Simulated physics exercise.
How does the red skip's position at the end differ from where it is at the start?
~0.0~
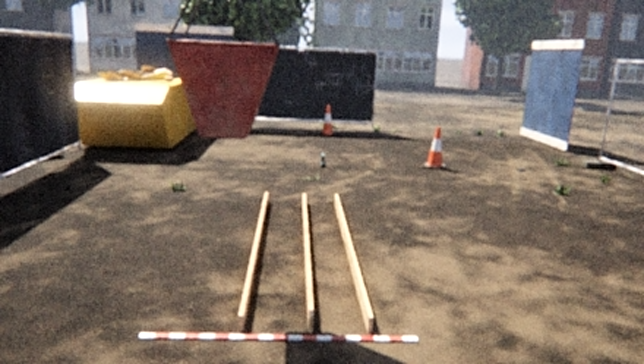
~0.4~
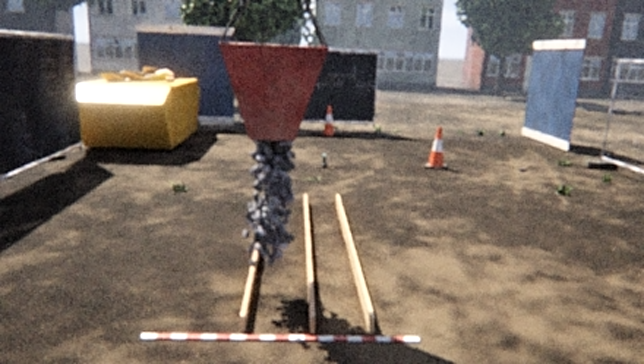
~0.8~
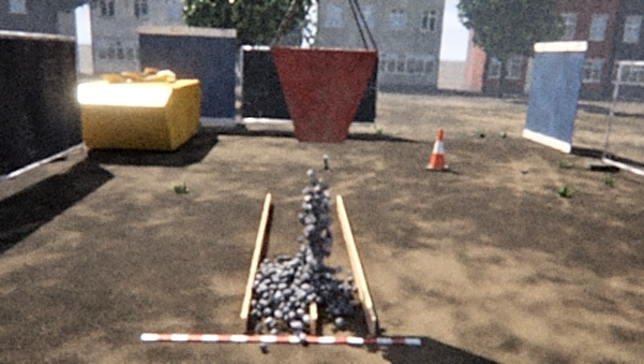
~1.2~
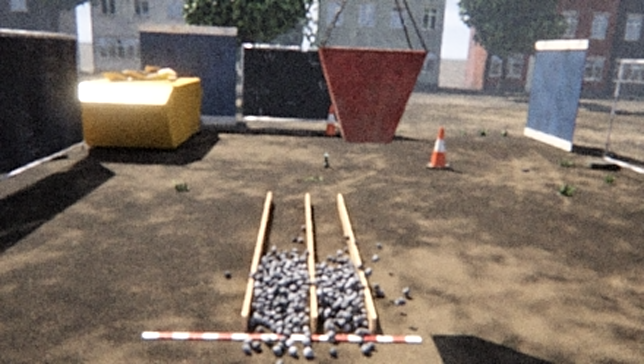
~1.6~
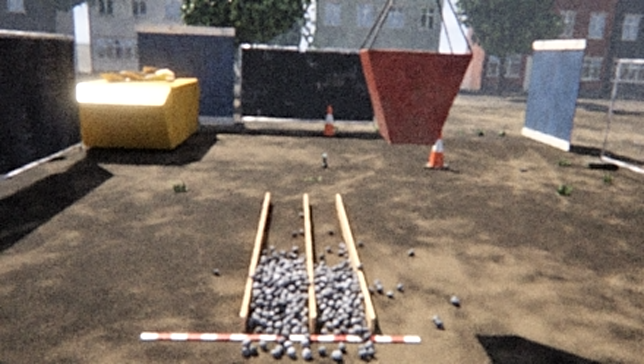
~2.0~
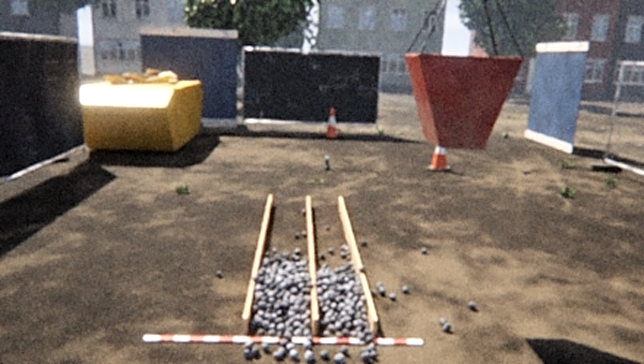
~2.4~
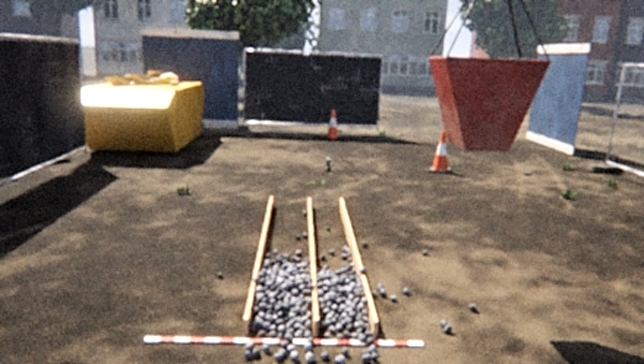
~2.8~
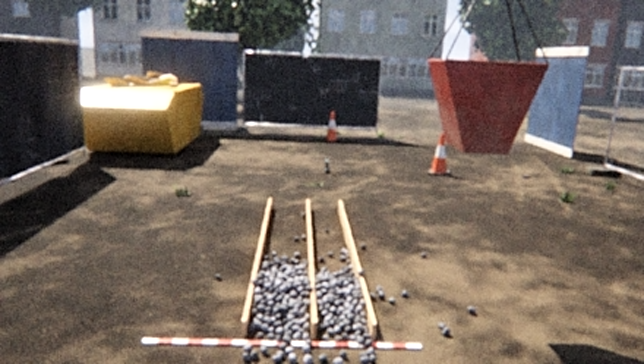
At the start the red skip hangs left of centre, beside the yellow container. By the end it hangs well over to the right, by the traffic cone and the blue panel.
